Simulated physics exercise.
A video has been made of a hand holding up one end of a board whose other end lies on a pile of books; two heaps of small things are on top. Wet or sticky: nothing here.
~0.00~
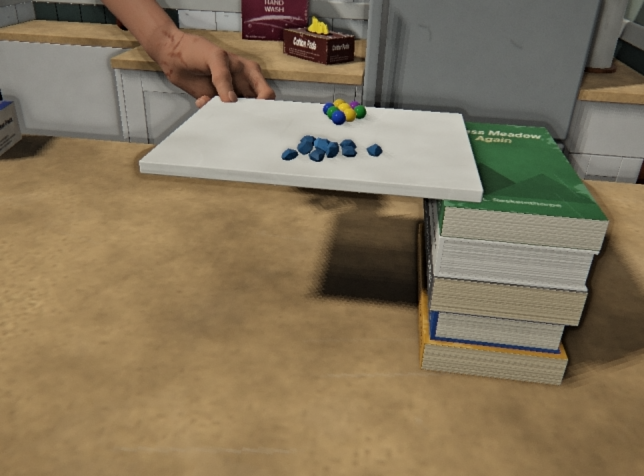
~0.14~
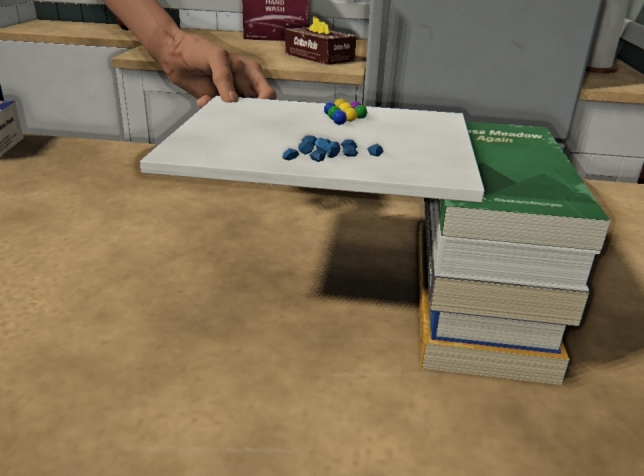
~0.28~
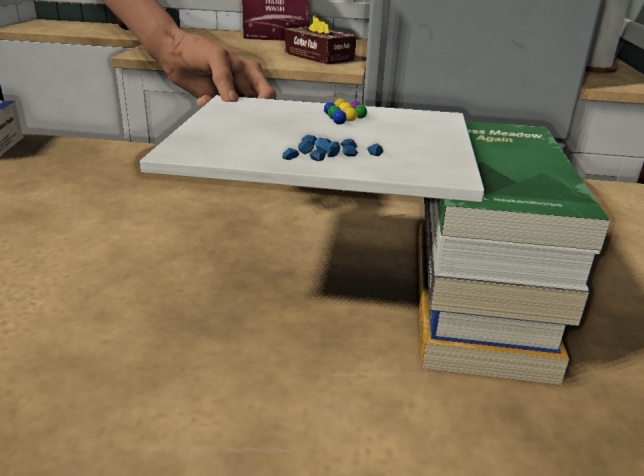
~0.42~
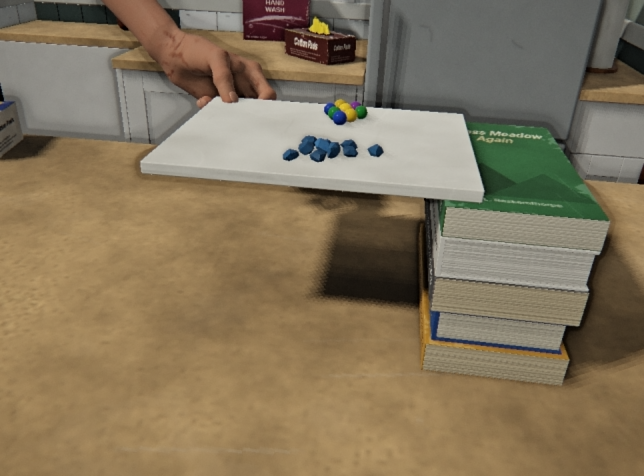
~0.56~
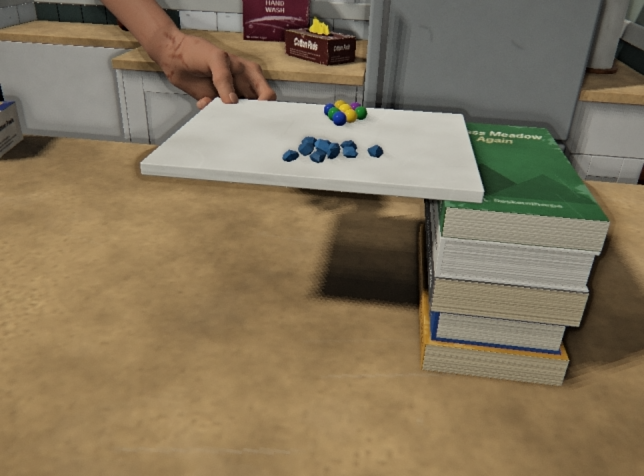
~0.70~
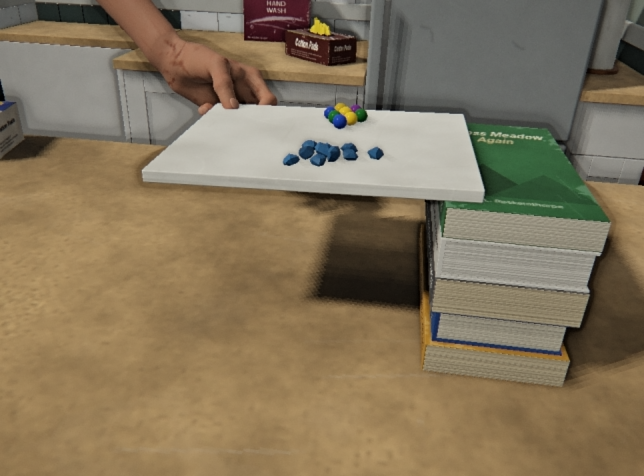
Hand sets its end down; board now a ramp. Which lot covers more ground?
I expect the one more distant from us will go farther.
After 1.17 s, board sloping at 12°; near lot the whole lot still on the board; far lot the whole lot still on the board.
After 1.76 s, board sloping at 27°; near lot the whole lot still on the board; far lot mostly one to two board lengths out.
After 2.39 s, board sloping at 40°; near lot mostly less than half a board's length out; far lot mostly more than two board lengths out.
In the end (3.8 s), board resting at 41°; near lot mostly less than half a board's length out; far lot mostly more than two board lengths out, near two thirds gone off the counter; the far lot has gone farther.
